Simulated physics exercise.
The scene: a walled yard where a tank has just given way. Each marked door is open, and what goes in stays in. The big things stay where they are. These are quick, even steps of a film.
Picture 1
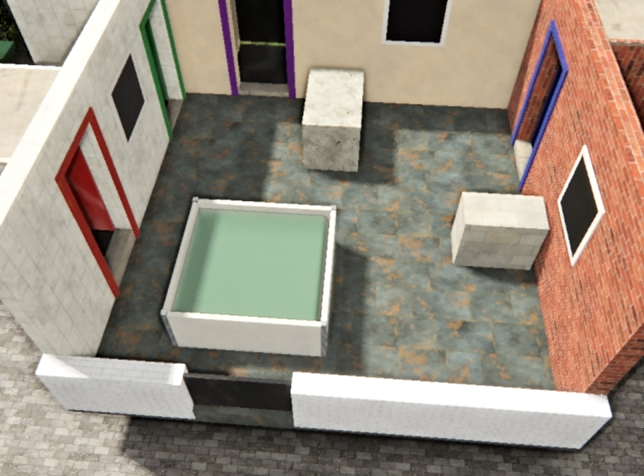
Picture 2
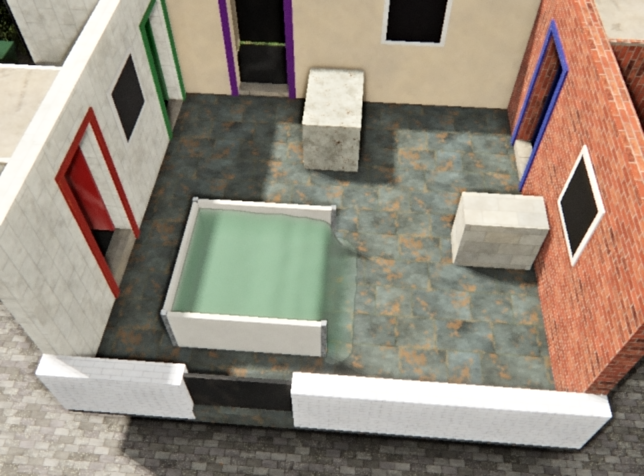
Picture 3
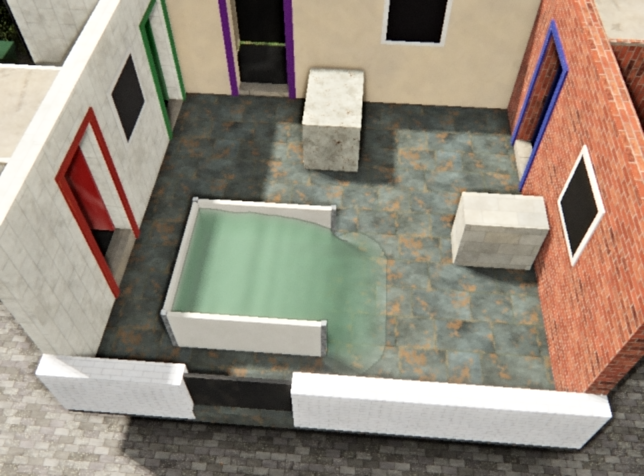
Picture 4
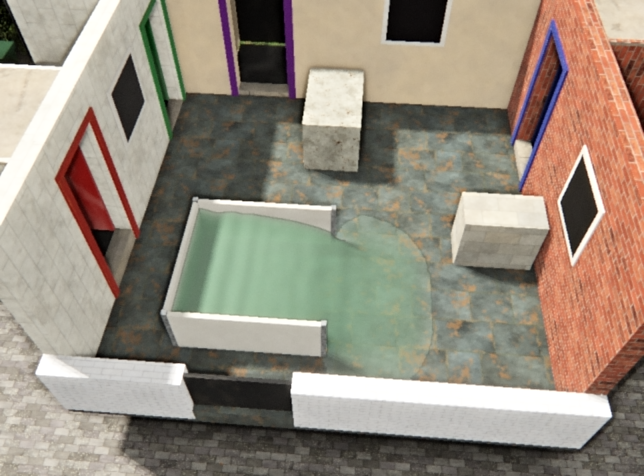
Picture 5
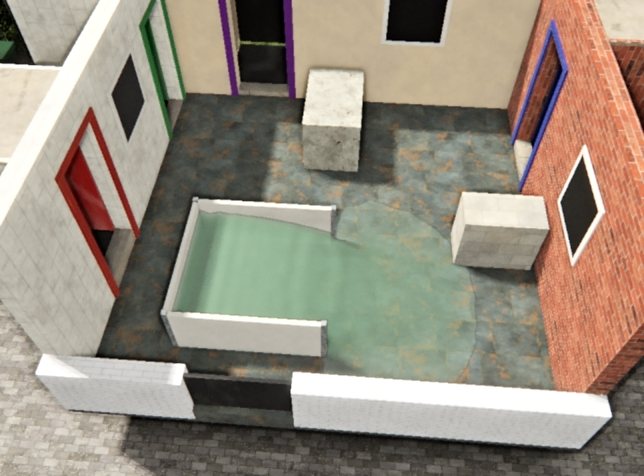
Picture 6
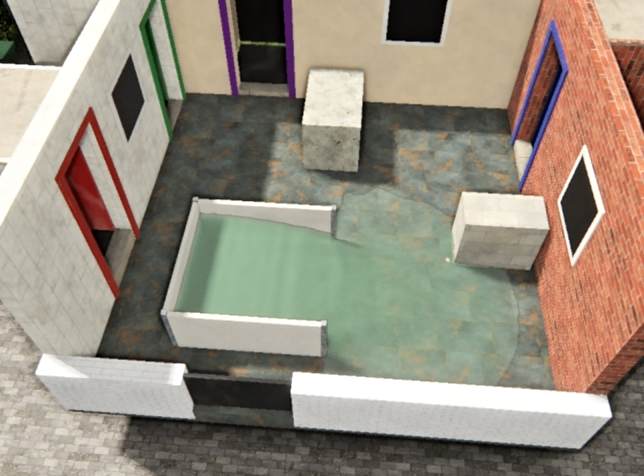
Green water pouring from the open right side of a white-walled tank, spreading in a widening sheet across the yard's dark tiled floor.
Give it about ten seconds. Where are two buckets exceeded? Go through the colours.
The purple door admits no more than that; the blue door admits no more than that; the green door lets in a lot; the red door admits no more than that.
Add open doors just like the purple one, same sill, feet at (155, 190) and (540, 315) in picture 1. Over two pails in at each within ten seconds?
In that order: Stays under, is over.
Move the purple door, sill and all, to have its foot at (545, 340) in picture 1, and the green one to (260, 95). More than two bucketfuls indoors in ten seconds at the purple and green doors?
One by one: Purple floods, green is under.
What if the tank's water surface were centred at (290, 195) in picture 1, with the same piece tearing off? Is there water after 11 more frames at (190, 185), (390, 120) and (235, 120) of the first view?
In turn: Clear, dry, free of water.
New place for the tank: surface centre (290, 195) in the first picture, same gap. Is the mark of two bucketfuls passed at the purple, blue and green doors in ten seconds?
In short: The purple one takes less, the blue one is over, the green one passes that mark.
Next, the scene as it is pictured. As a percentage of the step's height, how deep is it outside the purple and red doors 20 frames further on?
In turn 0 and 0 per cent.
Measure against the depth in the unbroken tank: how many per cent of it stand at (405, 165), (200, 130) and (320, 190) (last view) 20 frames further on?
In that order: 4, 0 and 0 per cent.
A moment on, water covers 35 % of the floor; the purple door not reached, the blue door not reached, the green door not reached, the red door not reached.
Next, water covers 40 % of the floor; the purple door not reached, the blue door wet at the sill, nothing in, the green door not reached, the red door not reached.
Then, water covers 50 % of the floor; the purple door not reached, the blue door wet at the sill, nothing in, the green door not reached, the red door not reached.
Later, water covers 85 % of the floor; the purple door wet at the sill, nothing in, the blue door wet at the sill, nothing in, the green door under two buckets in, the red door wet at the sill, nothing in.
In the end, water covers 95 % of the floor; the purple door wet at the sill, nothing in, the blue door wet at the sill, nothing in, the green door over two buckets in, the red door wet at the sill, nothing in.
